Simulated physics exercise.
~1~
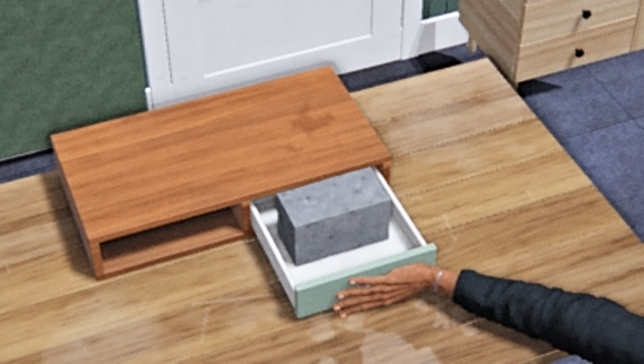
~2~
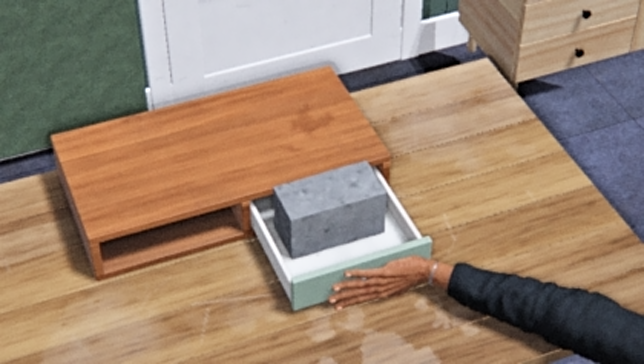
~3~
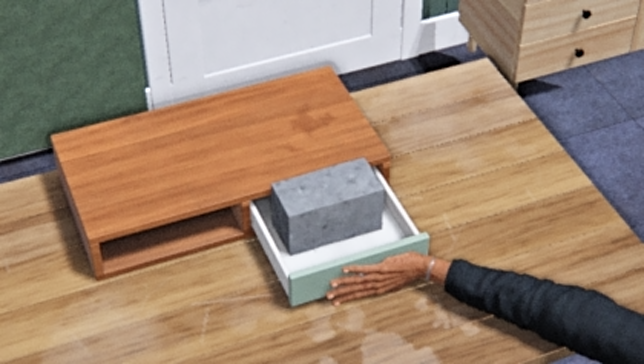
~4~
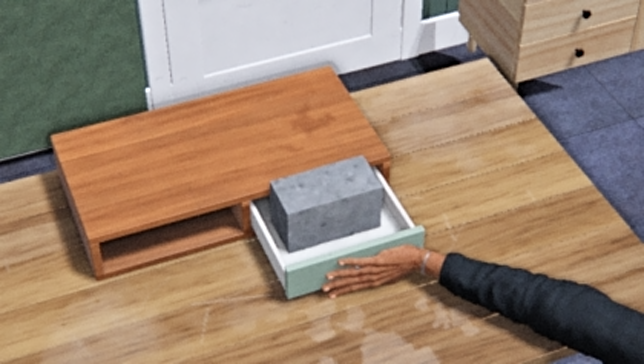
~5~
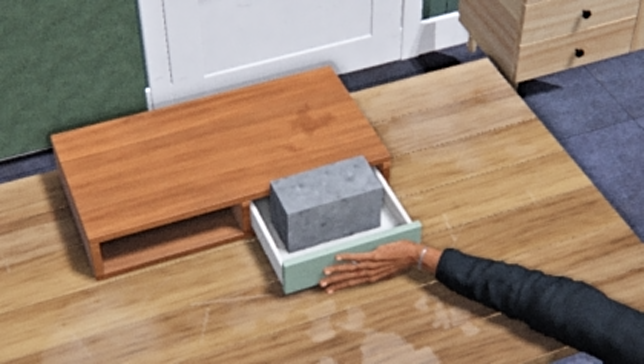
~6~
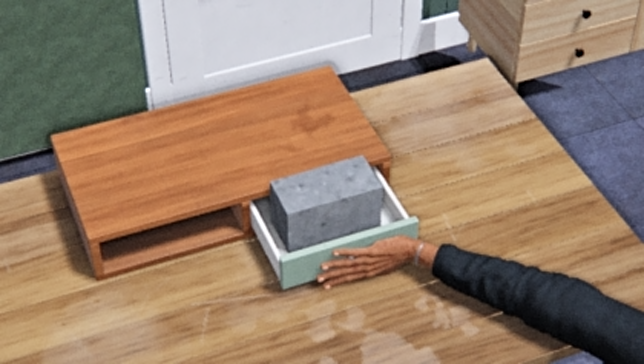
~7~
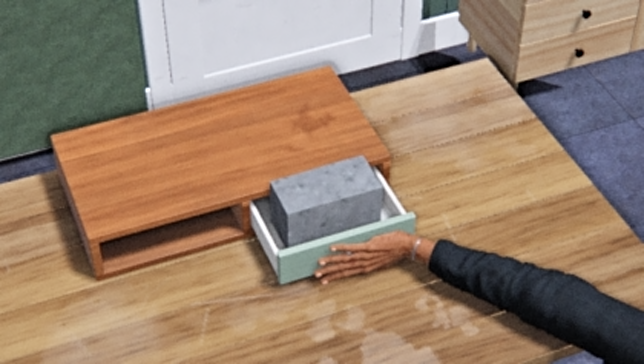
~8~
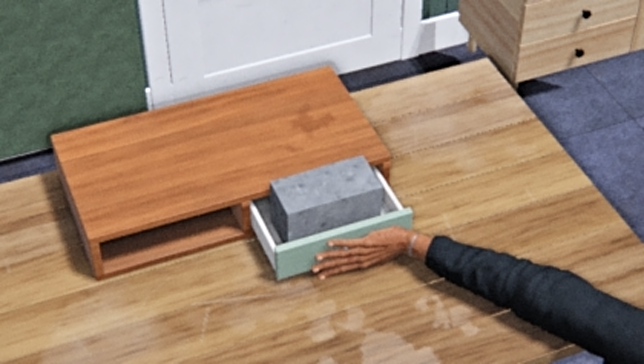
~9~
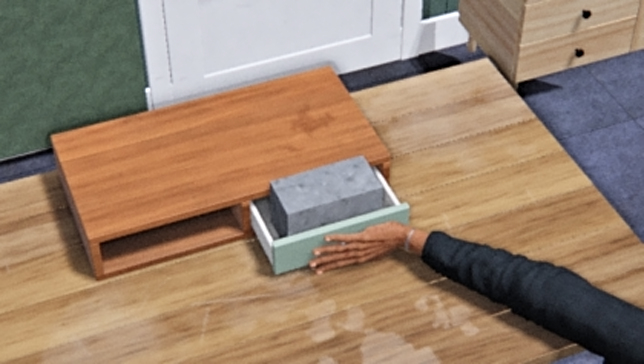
On a wooden surface, a hand pushes a drawer holding a grey brick partway in.
